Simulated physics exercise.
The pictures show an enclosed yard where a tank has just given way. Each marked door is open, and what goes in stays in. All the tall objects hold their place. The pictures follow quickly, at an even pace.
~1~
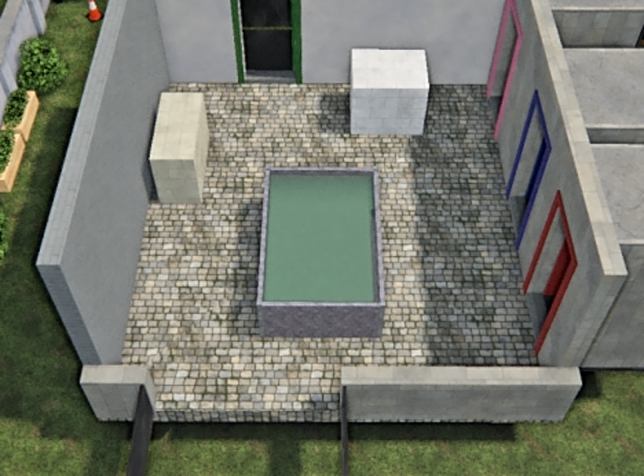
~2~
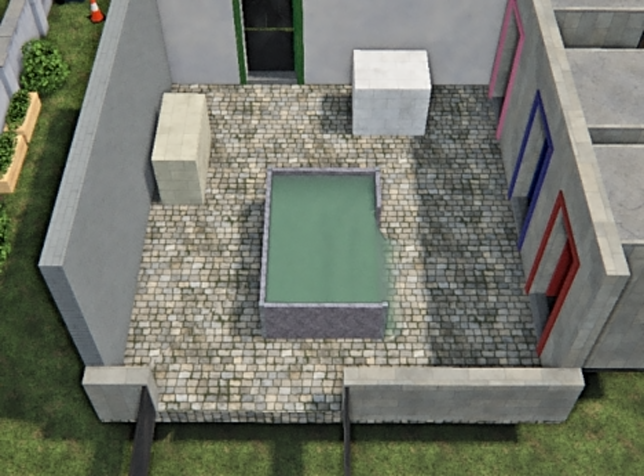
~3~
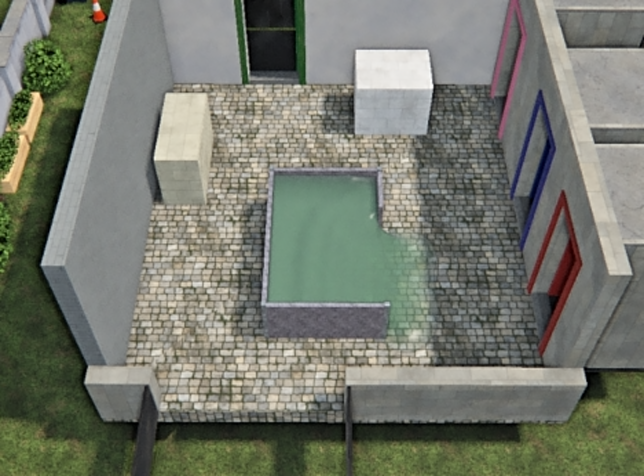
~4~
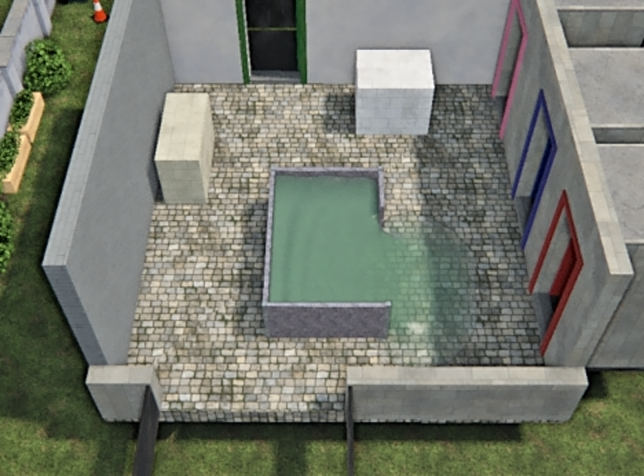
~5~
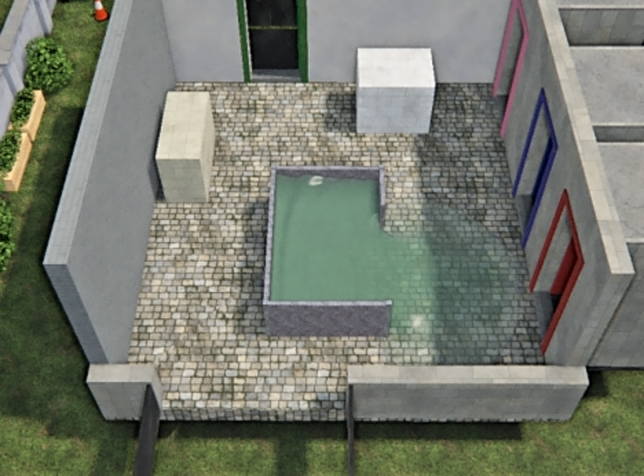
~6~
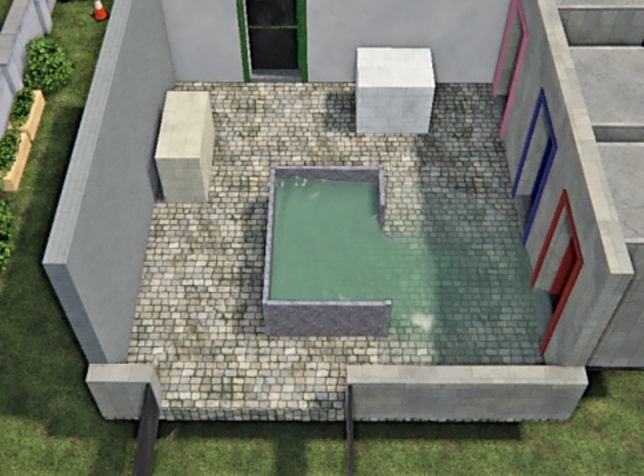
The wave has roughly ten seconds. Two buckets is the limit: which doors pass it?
In the end: The red door lets in a lot; the green door admits no more than that; the blue door lets in a lot; the pink door lets in a lot.
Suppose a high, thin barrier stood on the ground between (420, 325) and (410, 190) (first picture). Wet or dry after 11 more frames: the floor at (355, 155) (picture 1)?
There: Covered.
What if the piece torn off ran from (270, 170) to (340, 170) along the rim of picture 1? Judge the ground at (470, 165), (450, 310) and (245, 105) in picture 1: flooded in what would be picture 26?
As listed: Covered, not flooded, under water.
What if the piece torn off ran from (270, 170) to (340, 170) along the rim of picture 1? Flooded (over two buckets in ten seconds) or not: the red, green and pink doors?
One by one: The red door stays under; the green door takes more; the pink door floods.
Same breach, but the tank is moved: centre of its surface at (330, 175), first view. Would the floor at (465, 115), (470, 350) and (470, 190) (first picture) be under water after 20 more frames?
In that order: Under water, flooded, wet.
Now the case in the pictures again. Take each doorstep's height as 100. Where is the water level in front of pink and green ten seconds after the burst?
Near 130 and 10 in a hundred.
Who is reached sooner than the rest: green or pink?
First comes the door marked pink.
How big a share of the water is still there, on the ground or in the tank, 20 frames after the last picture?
I make it 74 per cent.
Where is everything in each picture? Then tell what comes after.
In the first picture, the open tank at (321, 235) is whole and still.
In the second picture, the front is at (388, 240), out from the gap at (378, 277).
In the third picture, water pours out at (380, 277) and has run to (418, 343).
In the fourth picture, the front is at (459, 242), out from the gap at (381, 278).
In the fifth picture, the front is at (511, 261), out from the gap at (381, 277).
In the sixth picture, water pours out at (381, 276) and has run to (548, 304).
A moment on, water covers 25 % of the floor; the red door far over two buckets in, the green door not reached, the blue door over two buckets in, the pink door not reached.
Next, water covers 30 % of the floor; the red door far over two buckets in, the green door not reached, the blue door over two buckets in, the pink door wet at the sill, nothing in.
Then, water covers 45 % of the floor; the red door far over two buckets in, the green door not reached, the blue door far over two buckets in, the pink door wet at the sill, nothing in.
Later, water covers 75 % of the floor; the red door far over two buckets in, the green door wet at the sill, nothing in, the blue door far over two buckets in, the pink door over two buckets in.
In the end, water covers 95 % of the floor; the red door far over two buckets in, the green door wet at the sill, nothing in, the blue door far over two buckets in, the pink door far over two buckets in.
